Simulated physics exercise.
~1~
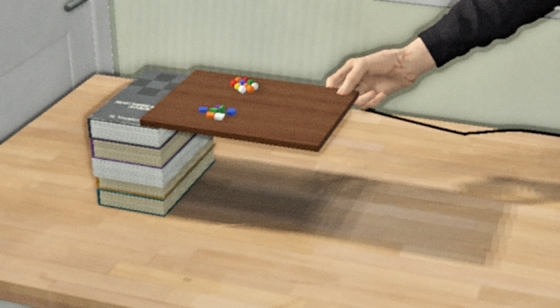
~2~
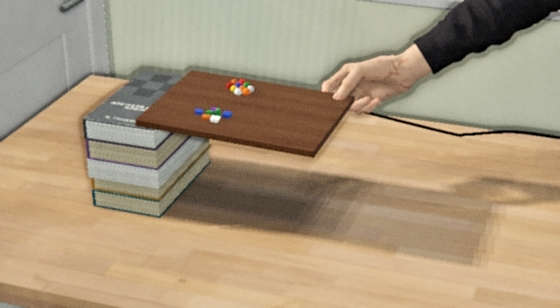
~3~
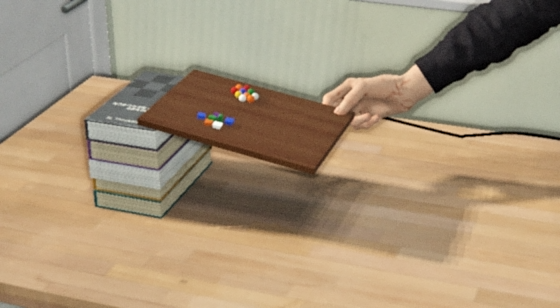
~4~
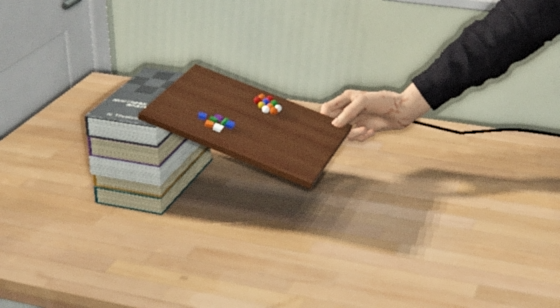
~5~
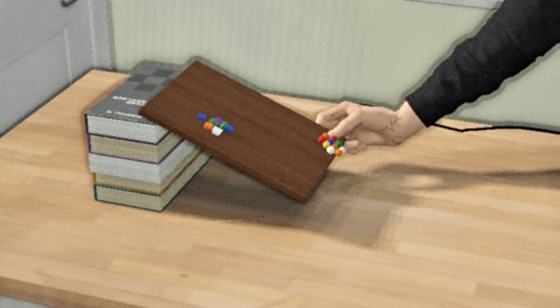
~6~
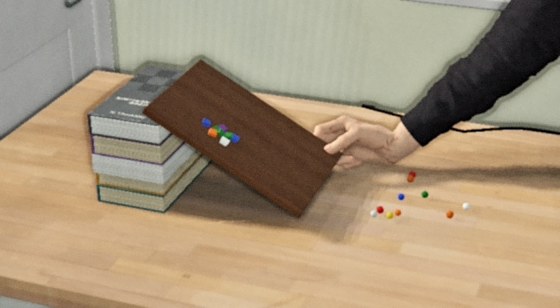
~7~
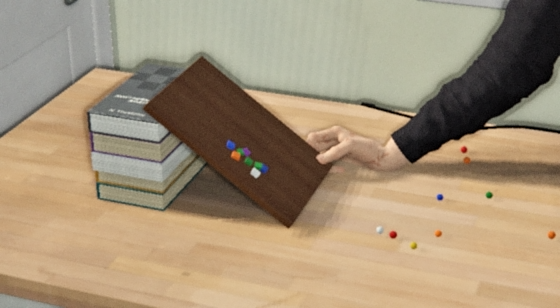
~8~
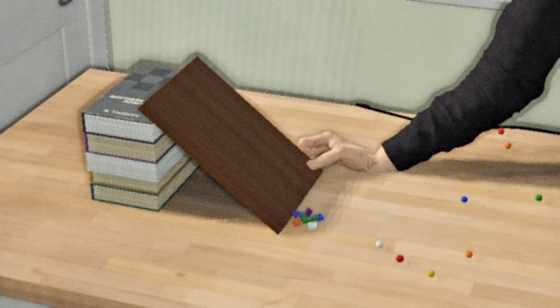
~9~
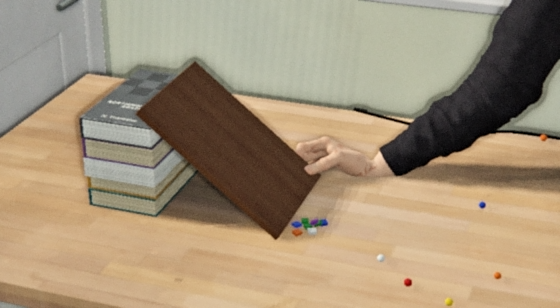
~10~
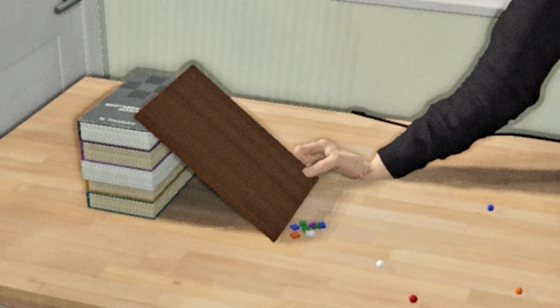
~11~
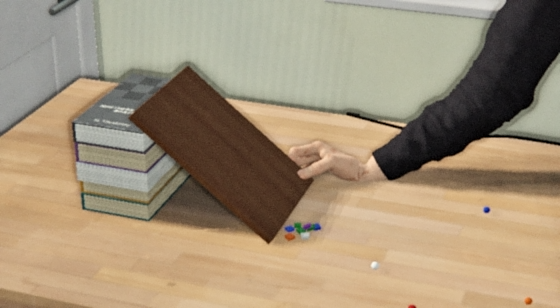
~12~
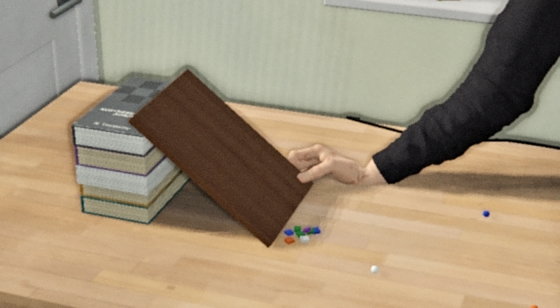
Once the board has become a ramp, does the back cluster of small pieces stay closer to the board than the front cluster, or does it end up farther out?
The back cluster ends up farther out, with its beads rolling away across the counter while the front cluster settles in a bunch at the foot of the board.
